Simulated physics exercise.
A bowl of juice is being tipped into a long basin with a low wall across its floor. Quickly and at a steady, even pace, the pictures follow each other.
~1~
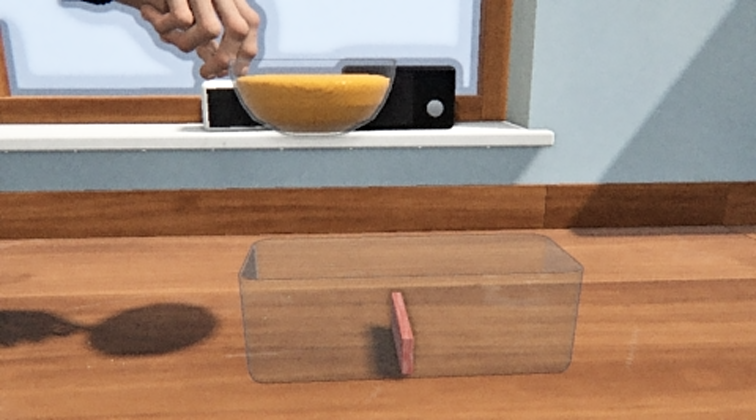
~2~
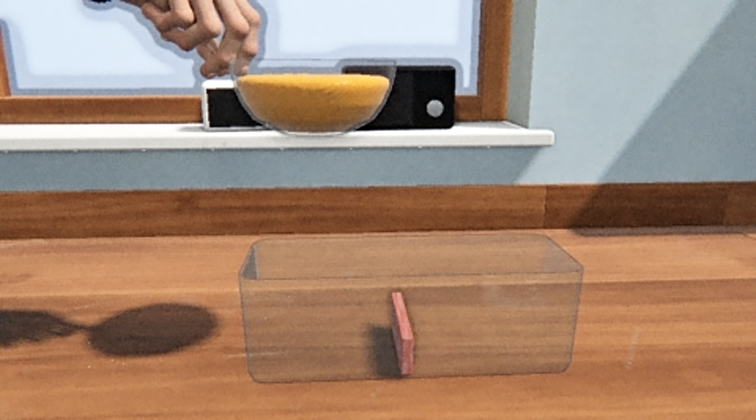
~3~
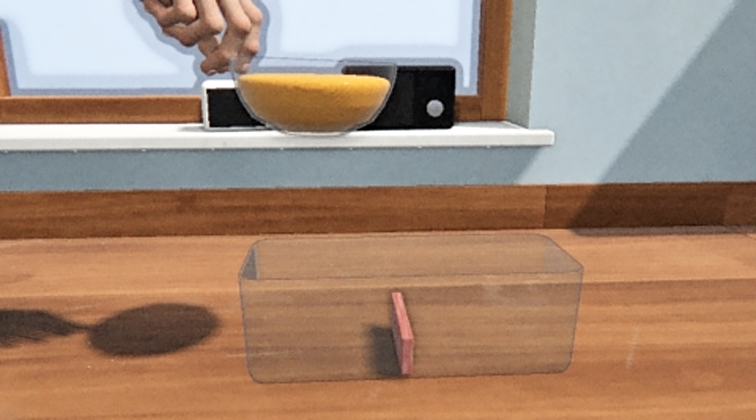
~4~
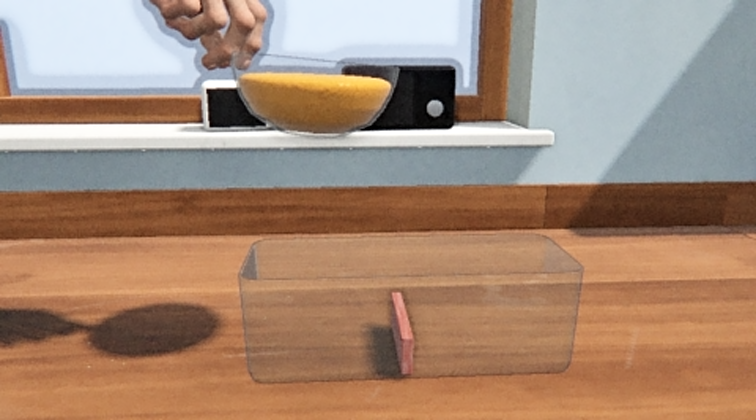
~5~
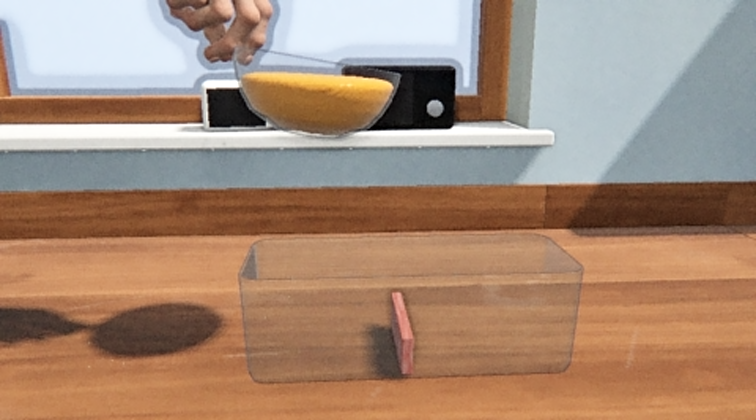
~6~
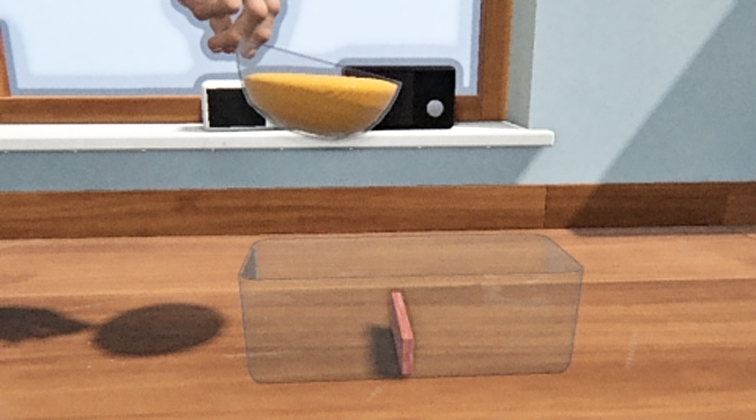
A hand slowly tilts a glass bowl of orange juice rightward above a clear basin.
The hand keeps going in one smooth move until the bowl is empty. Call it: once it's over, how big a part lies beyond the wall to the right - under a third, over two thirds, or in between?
Over two thirds.
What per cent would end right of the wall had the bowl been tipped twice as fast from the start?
Near 65 parts in a hundred.
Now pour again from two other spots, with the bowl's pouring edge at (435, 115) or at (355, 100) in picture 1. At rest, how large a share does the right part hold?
It comes to 90 % the first time and 55 % the second.
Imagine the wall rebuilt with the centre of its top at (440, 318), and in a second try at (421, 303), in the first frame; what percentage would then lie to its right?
55 % and 75 %, roughly.
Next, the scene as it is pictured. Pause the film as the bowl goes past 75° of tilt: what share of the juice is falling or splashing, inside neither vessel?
Something close to 45 percent of it.
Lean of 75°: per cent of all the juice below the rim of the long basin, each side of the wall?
The left part holds close to 0 per cent, the right part close to 25.
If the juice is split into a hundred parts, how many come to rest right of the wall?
Estimate: Some 80 per cent.
A moment on, the bowl is tipped on its side and 32 per cent is still to pour, 0 is left of the wall and 23 right of it.
Next, the bowl is tipped right over and 0 per cent is still to pour, 13 is left of the wall and 82 right of it.
Then the bowl is tipped right over and 0 per cent is still to pour, 16 is left of the wall and 83 right of it.
Later the bowl is tipped right over and 0 per cent is still to pour, 17 is left of the wall and 82 right of it.
In the end 17 per cent lies left of the wall, 82 right of it and 1 outside.
